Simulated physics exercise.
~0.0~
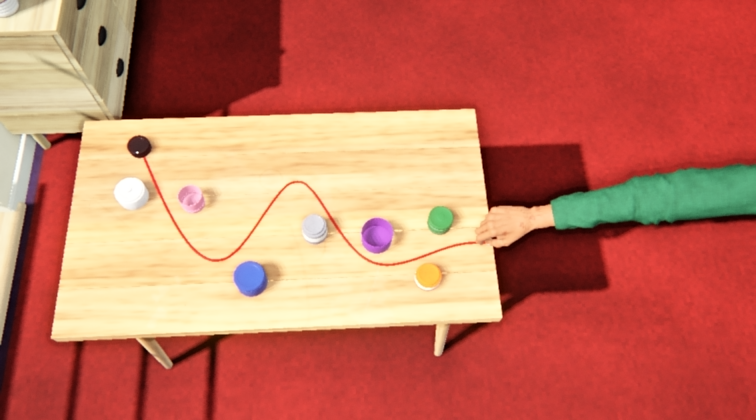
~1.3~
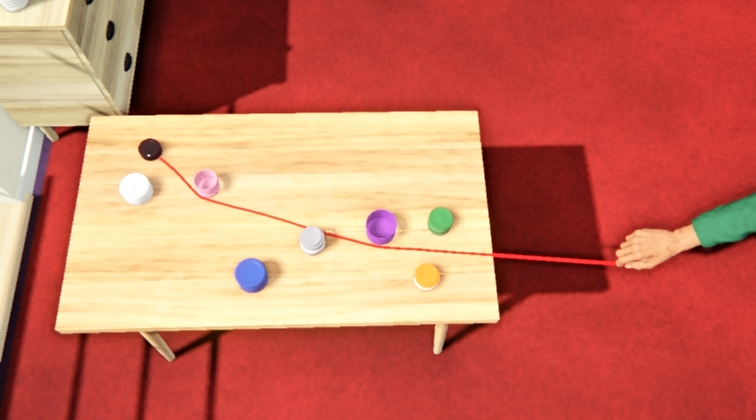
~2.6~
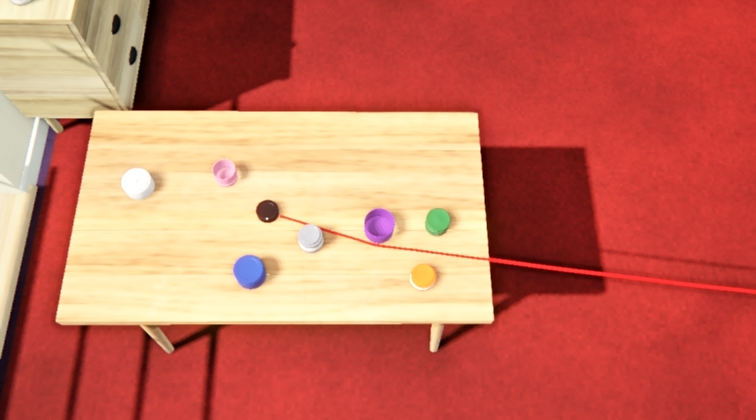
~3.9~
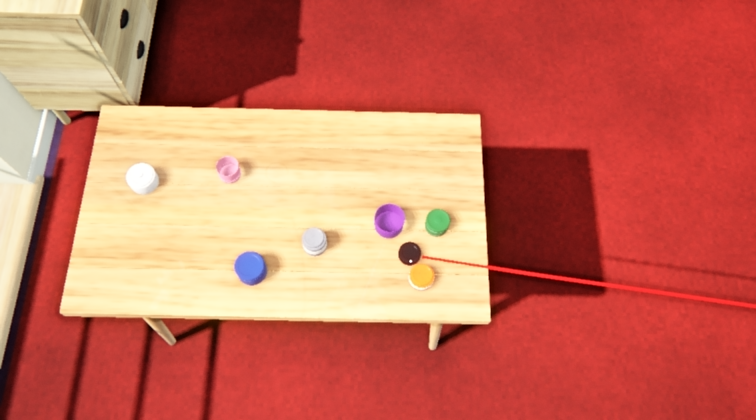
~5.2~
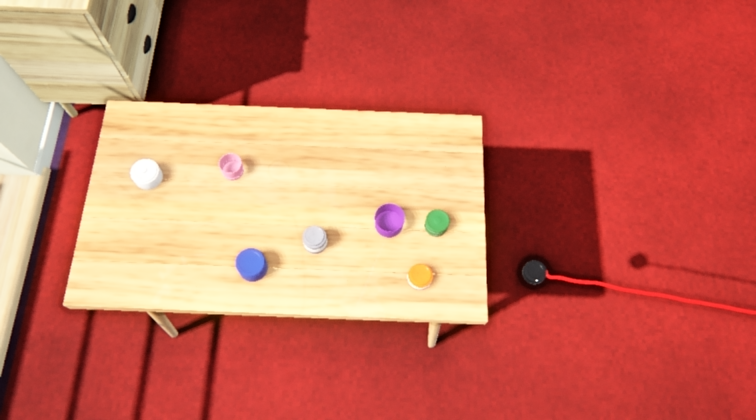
Hand pulling a red cord rightward, dragging a black disc across a wooden table, nudging small cups, and off the right edge.
